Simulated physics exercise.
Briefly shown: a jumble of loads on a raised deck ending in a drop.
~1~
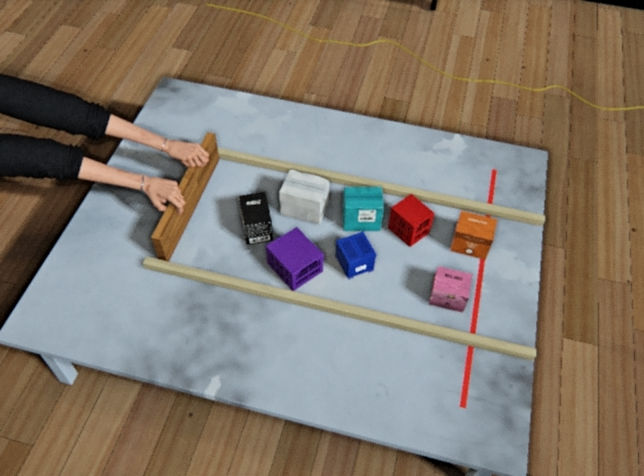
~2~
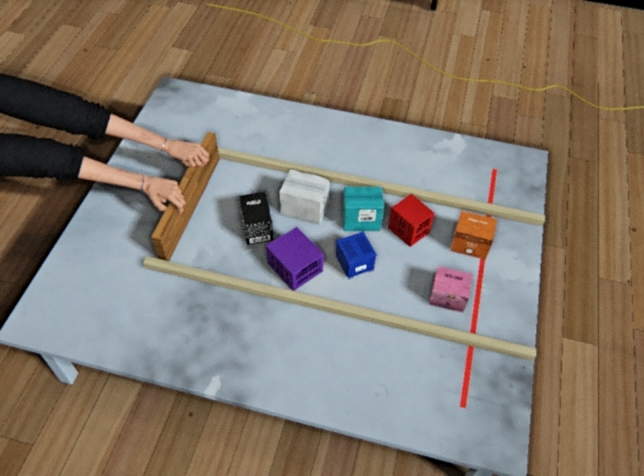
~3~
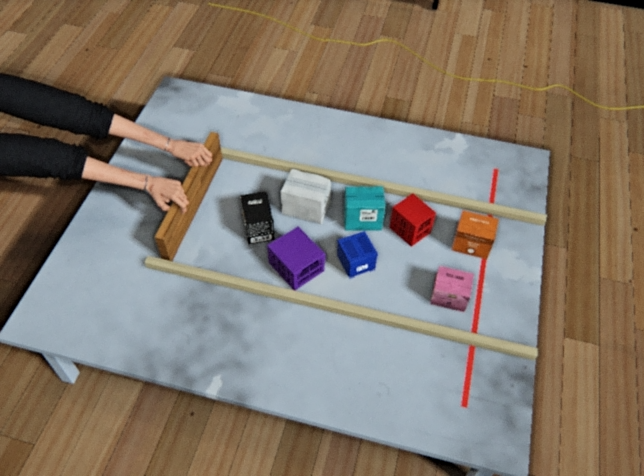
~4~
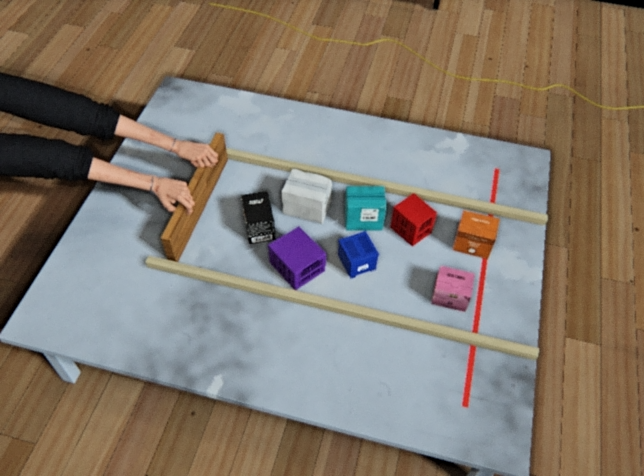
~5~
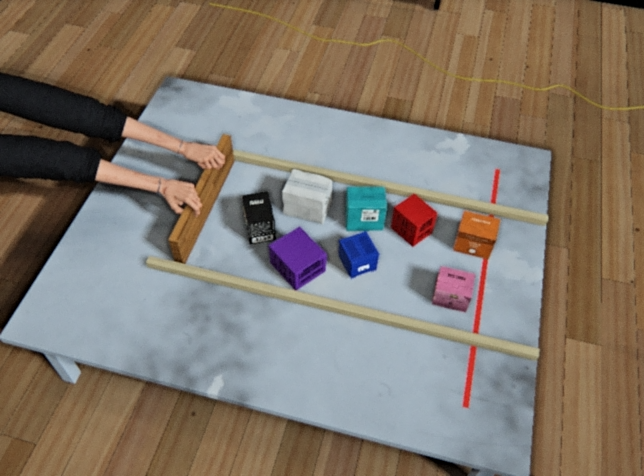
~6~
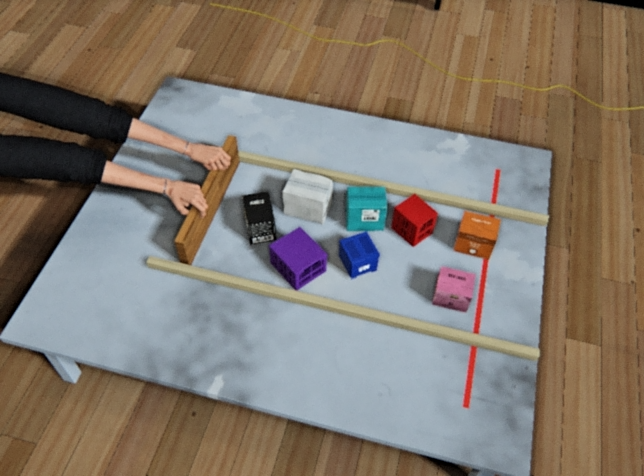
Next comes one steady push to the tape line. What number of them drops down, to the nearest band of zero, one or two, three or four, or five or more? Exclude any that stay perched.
Just three or four drop.
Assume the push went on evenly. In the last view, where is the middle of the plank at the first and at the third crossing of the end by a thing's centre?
The middle is near (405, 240) first and near (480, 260) after.
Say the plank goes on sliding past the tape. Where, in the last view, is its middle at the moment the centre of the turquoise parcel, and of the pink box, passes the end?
Middle: Roughly (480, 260); roughly (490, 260).
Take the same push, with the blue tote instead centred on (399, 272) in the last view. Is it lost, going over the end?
In that case it never drops.
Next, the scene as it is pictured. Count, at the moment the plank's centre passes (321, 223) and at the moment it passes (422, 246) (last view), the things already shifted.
It comes to 6 for the first spot, 8 for the other.
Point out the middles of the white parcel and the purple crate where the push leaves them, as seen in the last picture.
The white parcel at (513, 241), the purple crate at (501, 315).
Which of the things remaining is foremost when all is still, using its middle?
The pink box is the one.
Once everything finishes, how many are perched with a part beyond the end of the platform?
The number overhanging is 2.
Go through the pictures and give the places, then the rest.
The first picture shows orange box (473, 235); pink box (450, 290); red crate (411, 221); plank (188, 195); tape (481, 273).
The second picture shows pink box (451, 289); purple crate (295, 259).
The third picture shows red crate (412, 220); turquoise parcel (364, 209).
The fourth picture shows orange box (476, 235); blue tote (358, 255).
The fifth picture shows pink box (453, 289); black box (259, 218).
The sixth picture shows orange box (477, 235); pink box (454, 290); red crate (414, 220); plank (210, 199); tape (484, 273).
Soon after, none off yet; orange box at rest near (477, 235); pink box at rest near (454, 290); red crate at rest near (414, 220).
Then, none off yet; orange box moved about its own width near (500, 239); pink box at rest near (454, 290); red crate moved about its own width near (465, 230).
Further on, one off so far; orange box falling near (571, 283); pink box moved about its own width near (489, 307); red crate moved well along near (538, 246).
At rest, the number that fall off is three or four; fallen, turquoise parcel, red crate and orange box.
